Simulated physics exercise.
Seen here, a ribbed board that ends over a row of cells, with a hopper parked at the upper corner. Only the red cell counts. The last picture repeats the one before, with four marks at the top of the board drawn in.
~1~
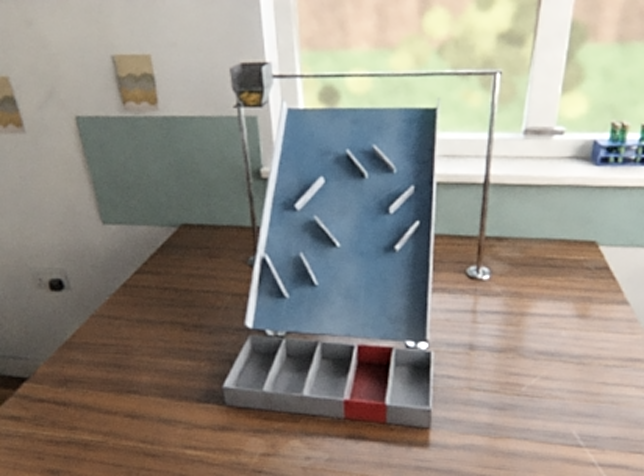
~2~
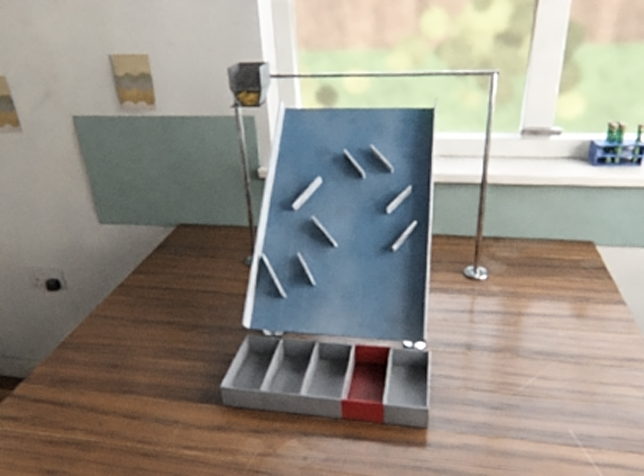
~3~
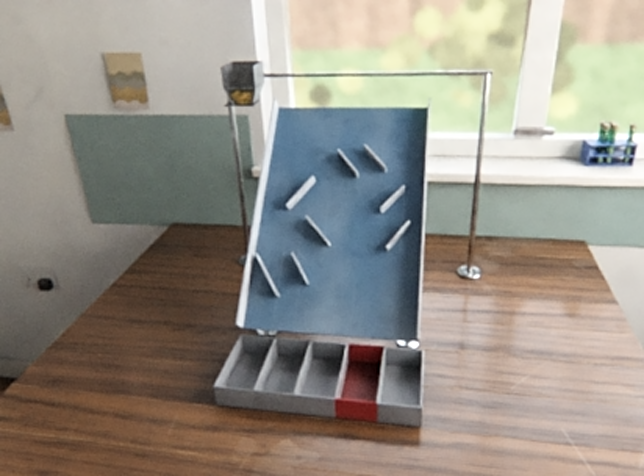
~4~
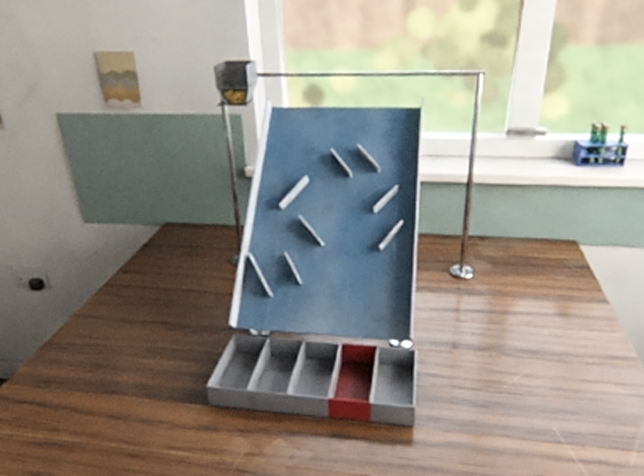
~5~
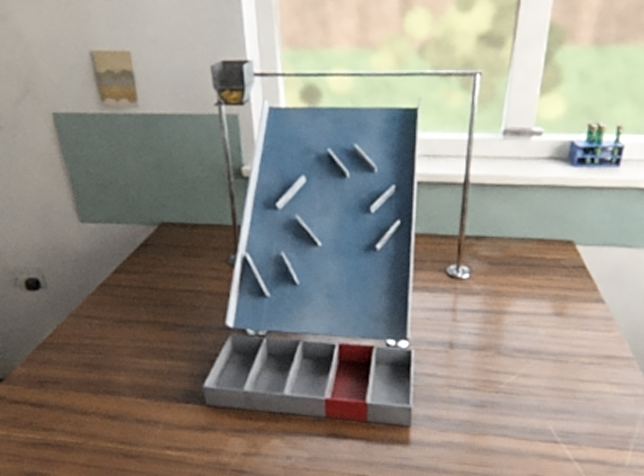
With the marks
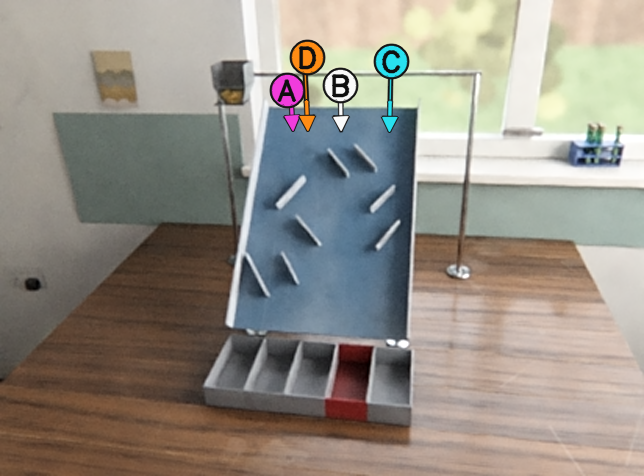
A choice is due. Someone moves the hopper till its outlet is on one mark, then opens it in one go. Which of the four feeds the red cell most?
It is B.
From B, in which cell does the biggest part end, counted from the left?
The fourth.
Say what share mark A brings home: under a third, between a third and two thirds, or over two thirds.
Under a third.
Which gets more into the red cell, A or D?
Here it is mark D.
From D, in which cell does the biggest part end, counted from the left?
It is the second one.
On the marked copy, mark A meets the board at (292, 125); mark B meets the board at (341, 125); mark C meets the board at (389, 126); mark D meets the board at (307, 125).
Choosing A, just a few in the red cell, almost all in other cells, about a tenth held on the board.
Choosing B, roughly two thirds in the red cell, roughly a third in other cells.
Choosing C, just a few in the red cell, almost all in other cells.
Choosing D, roughly a quarter in the red cell, roughly two thirds in other cells, about a tenth held on the board.
